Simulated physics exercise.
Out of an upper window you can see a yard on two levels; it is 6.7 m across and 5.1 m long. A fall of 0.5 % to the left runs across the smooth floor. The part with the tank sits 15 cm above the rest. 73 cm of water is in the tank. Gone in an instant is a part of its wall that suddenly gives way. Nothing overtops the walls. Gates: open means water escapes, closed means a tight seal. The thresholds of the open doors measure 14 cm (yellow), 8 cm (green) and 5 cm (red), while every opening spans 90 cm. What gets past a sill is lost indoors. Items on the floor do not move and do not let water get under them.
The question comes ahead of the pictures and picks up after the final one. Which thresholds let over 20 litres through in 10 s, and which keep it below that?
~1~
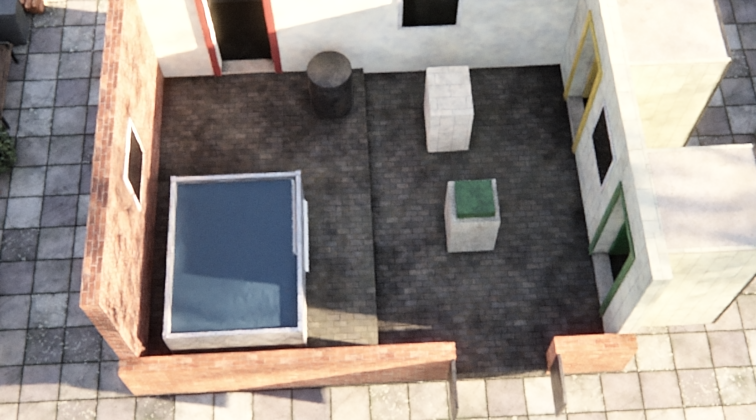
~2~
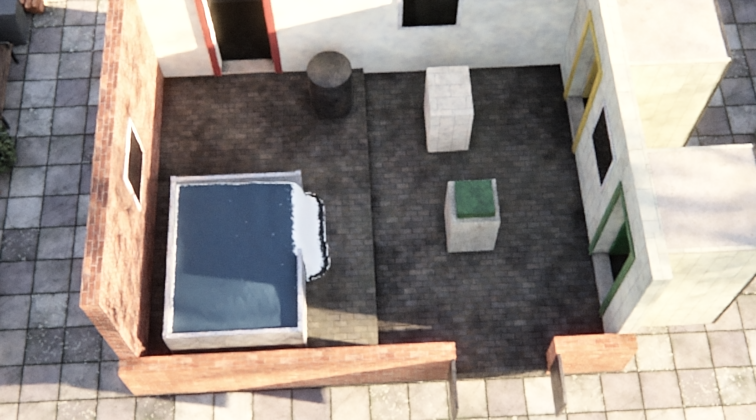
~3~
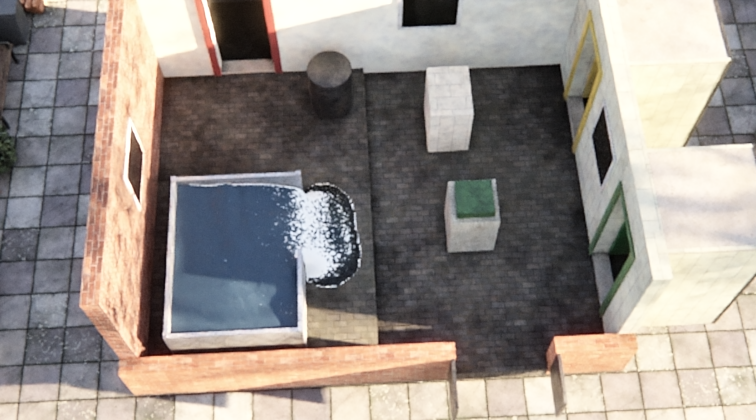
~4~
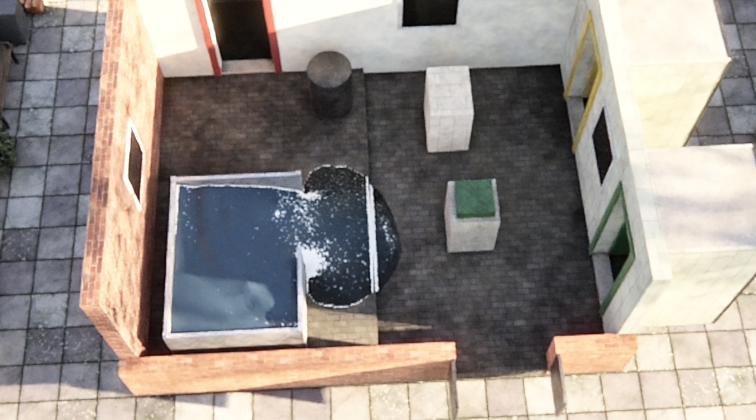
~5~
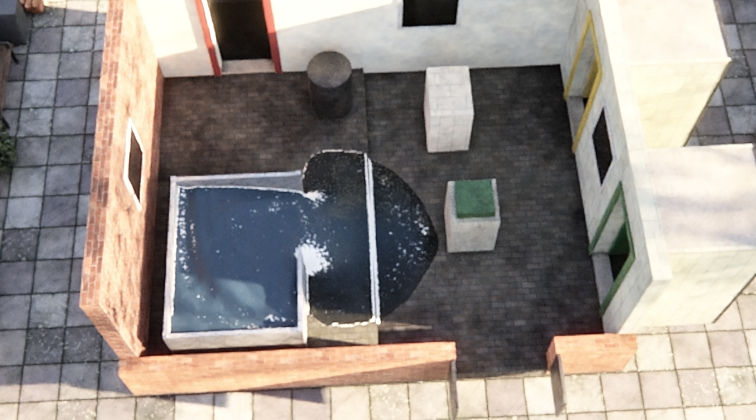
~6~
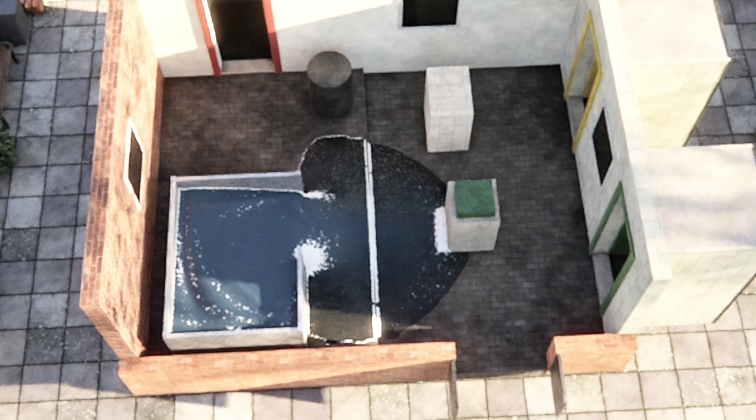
Outcome: The yellow door gets flooded, the green door gets flooded, the red door escapes flooding.
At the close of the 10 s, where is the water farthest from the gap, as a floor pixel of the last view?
Roughly at pixel (559, 66).
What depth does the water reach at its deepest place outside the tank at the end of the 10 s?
I'd say near 20 centimetres.
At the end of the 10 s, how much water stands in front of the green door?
Some 11.5 centimetres of depth.
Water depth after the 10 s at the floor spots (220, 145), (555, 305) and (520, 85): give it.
Roughly 1, 12 and 10 cm, in turn.
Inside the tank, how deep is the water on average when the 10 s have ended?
Roughly 9 cm on average.
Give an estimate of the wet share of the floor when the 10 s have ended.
Roughly 70 % of the floor.
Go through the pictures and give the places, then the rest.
In the first frame, the tank at (235, 254) is whole and still, 73 cm deep.
In the second frame, water pours out at (299, 227) and has run 0.7 m, to (316, 273); deepest outside 40 cm, 73 cm at the tank's back.
In the third frame, the front is at (352, 264), 0.9 m from the gap at (300, 228); 1.0 m2 of floor is under water; 73 cm left at the back of the tank.
In the fourth frame, water pours out at (300, 229) and has run 1.5 m, to (395, 255); deepest outside 42 cm, 72 cm at the tank's back.
In the fifth frame, water pours out at (300, 229) and has run 2.0 m, to (433, 246); deepest outside 42 cm, 67 cm at the tank's back.
In the sixth frame, water pours out at (300, 229) and has run 2.5 m, to (461, 259); deepest outside 43 cm, 62 cm at the tank's back.
A moment later water covers 45 % of the floor and is deepest (42 cm) near (436, 235); yellow door not reached, green door 1 cm at the sill, 0 L in, red door not reached.
Soon after water covers 60 % of the floor and is deepest (40 cm) near (451, 154); yellow door 27 cm at the sill, 18 L in, green door 12 cm at the sill, 4 L in, red door not reached.
Next water covers 70 % of the floor and is deepest (25 cm) near (561, 75); yellow door 21 cm at the sill, 65 L in, green door 14 cm at the sill, 25 L in, red door not reached.
Later on water covers 65 % of the floor and is deepest (21 cm) near (369, 75); yellow door 11 cm at the sill, 88 L in, green door 14 cm at the sill, 66 L in, red door 0 cm at the sill, 0 L in.
At the end water covers 70 % of the floor and is deepest (20 cm) near (594, 350); yellow door 7 cm at the sill, 89 L in, green door 12 cm at the sill, 82 L in, red door 1 cm at the sill, 0 L in.
